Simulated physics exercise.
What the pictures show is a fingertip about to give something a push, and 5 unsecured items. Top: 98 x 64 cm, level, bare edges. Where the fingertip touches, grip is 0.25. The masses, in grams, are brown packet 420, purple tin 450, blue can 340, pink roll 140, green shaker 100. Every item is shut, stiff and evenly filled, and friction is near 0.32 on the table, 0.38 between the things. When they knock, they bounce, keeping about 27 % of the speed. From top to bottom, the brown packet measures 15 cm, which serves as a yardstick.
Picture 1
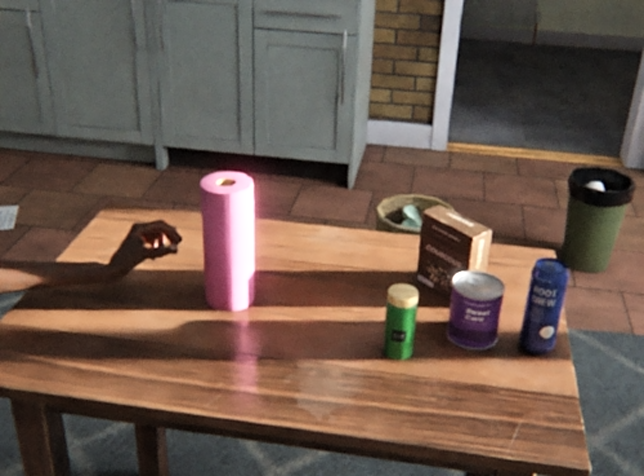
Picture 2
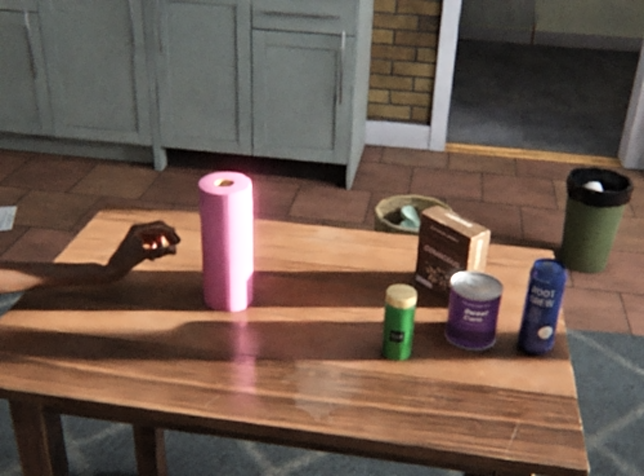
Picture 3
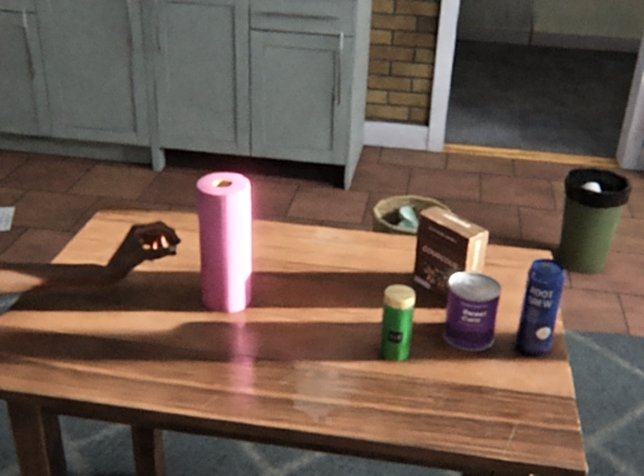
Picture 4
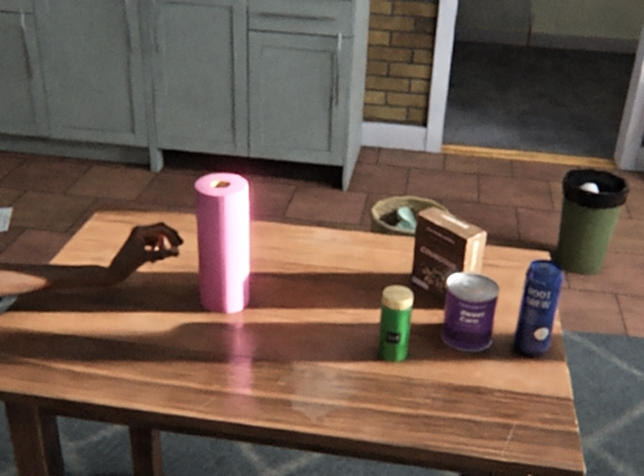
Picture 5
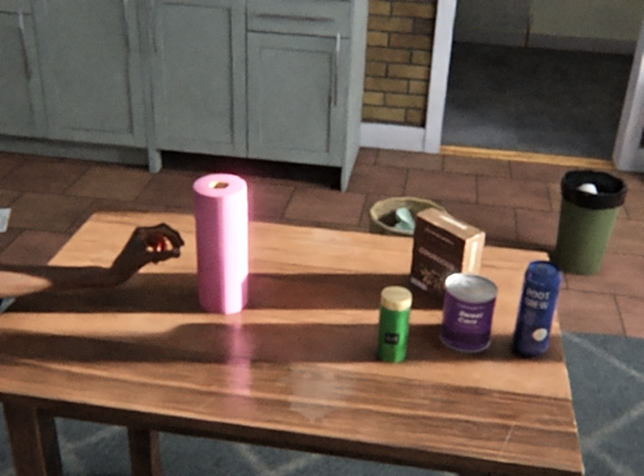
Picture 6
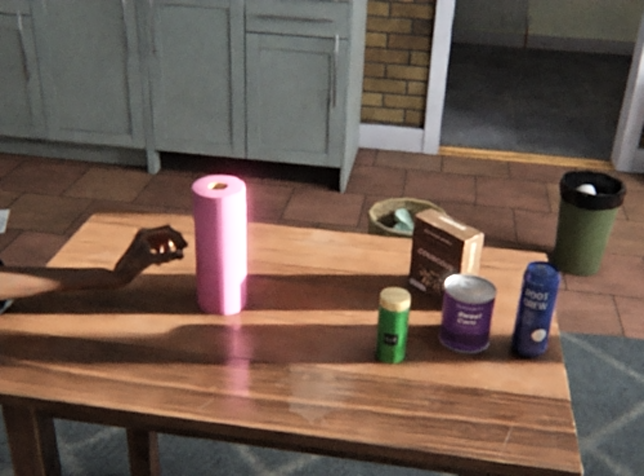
A hand at the left edged very slightly toward a pink roll on a wooden table, while the roll, a brown packet, a purple tin, a blue can and a green shaker stayed standing in place.
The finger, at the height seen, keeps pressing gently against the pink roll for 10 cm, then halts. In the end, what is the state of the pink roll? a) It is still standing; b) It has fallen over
It is still standing (a).
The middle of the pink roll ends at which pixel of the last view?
It settles close to (275, 252).
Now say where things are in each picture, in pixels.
In the first frame, finger moved 0 cm; pink roll (228, 242); brown packet (452, 255).
In the second frame, finger moved 0 cm; pink roll (227, 243); blue can (542, 308).
In the third frame, finger moved 0 cm; pink roll (225, 243); brown packet (449, 256).
In the fourth frame, finger moved 1 cm; pink roll (223, 244); blue can (538, 309).
In the fifth frame, finger moved 2 cm; pink roll (221, 245); brown packet (445, 258).
In the sixth frame, finger moved 3 cm; pink roll (220, 246); blue can (535, 311).
Then, 0.40 s after the last picture, finger moved 7 cm; pink roll slid 2 cm near (231, 247).
Then, 0.80 s after the last picture, finger moved 11 cm; pink roll slid 6 cm near (253, 250).
Then, 1.10 s after the last picture, finger moved 14 cm; pink roll slid 9 cm near (269, 251).
At rest, not toppled but over 5 cm from the start, pink roll; the other 4 in place, give or take 5 cm. Seen from the same camera at the end, pink roll near (274, 252).
